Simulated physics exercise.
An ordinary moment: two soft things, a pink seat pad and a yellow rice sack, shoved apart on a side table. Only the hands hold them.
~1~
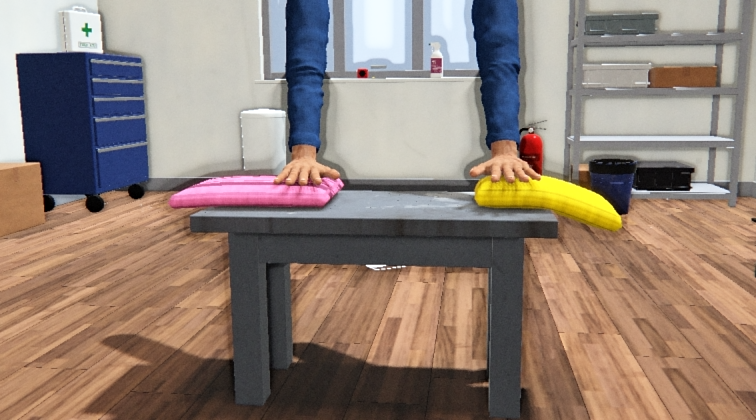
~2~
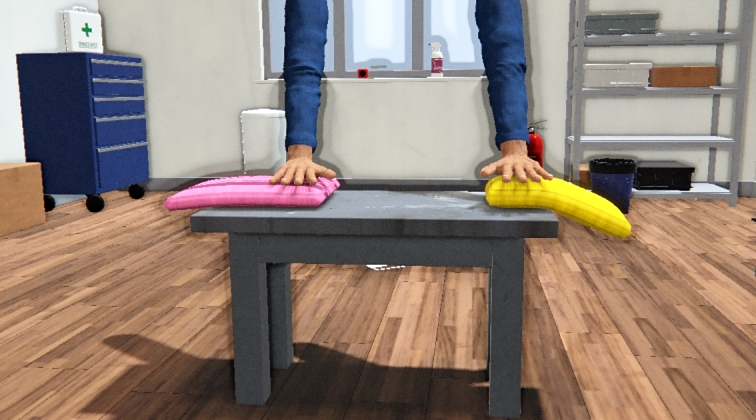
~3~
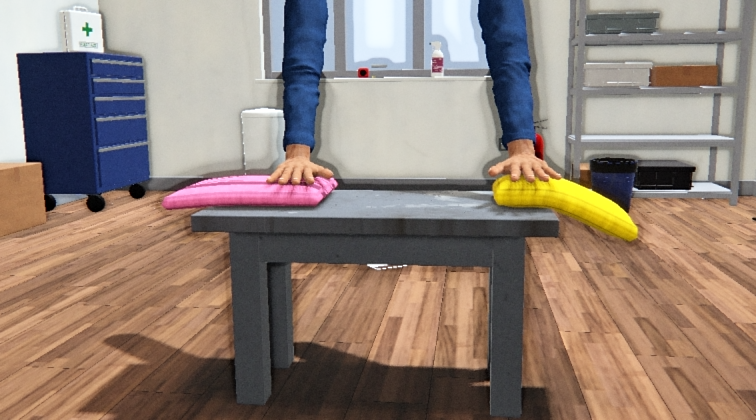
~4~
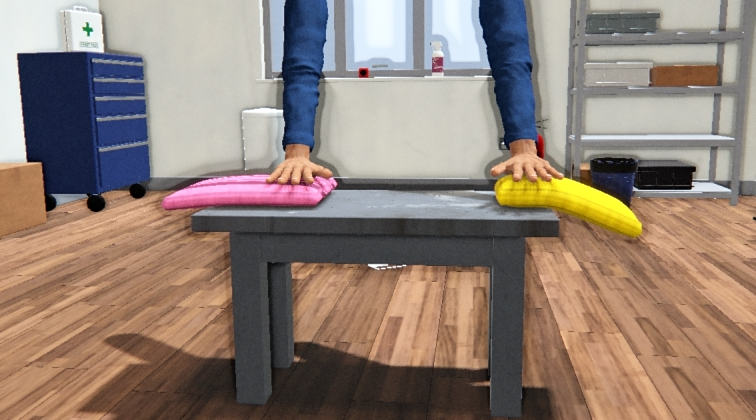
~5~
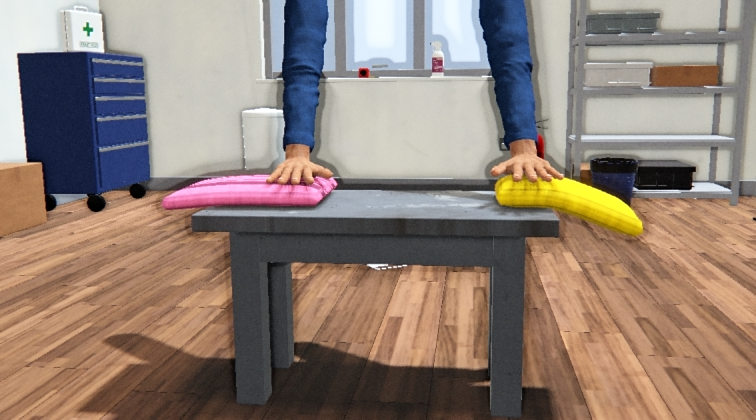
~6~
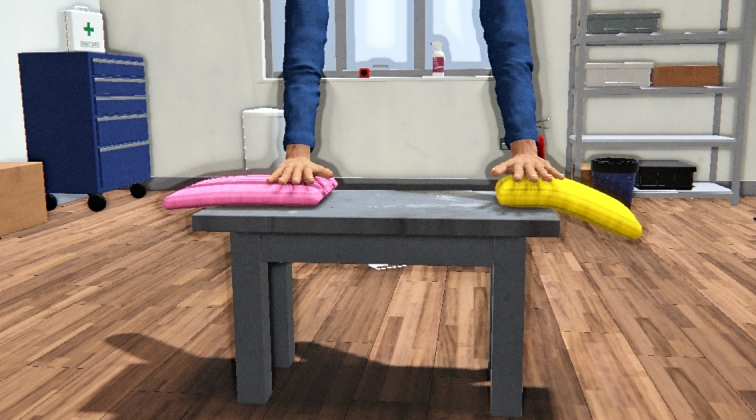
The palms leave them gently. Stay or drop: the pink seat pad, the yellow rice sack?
As it turns out, the pink seat pad holds its place and the yellow rice sack slumps off the end.
Then, 0.40 s after the last picture, seat pad lying still; rice sack falling near (581, 288).
Then, 0.66 s after the last picture, seat pad lying still; rice sack on the floor near (612, 378).
At rest, seat pad lying still; rice sack on the floor near (616, 384). The pink seat pad stays up there and the yellow rice sack tips over and falls.
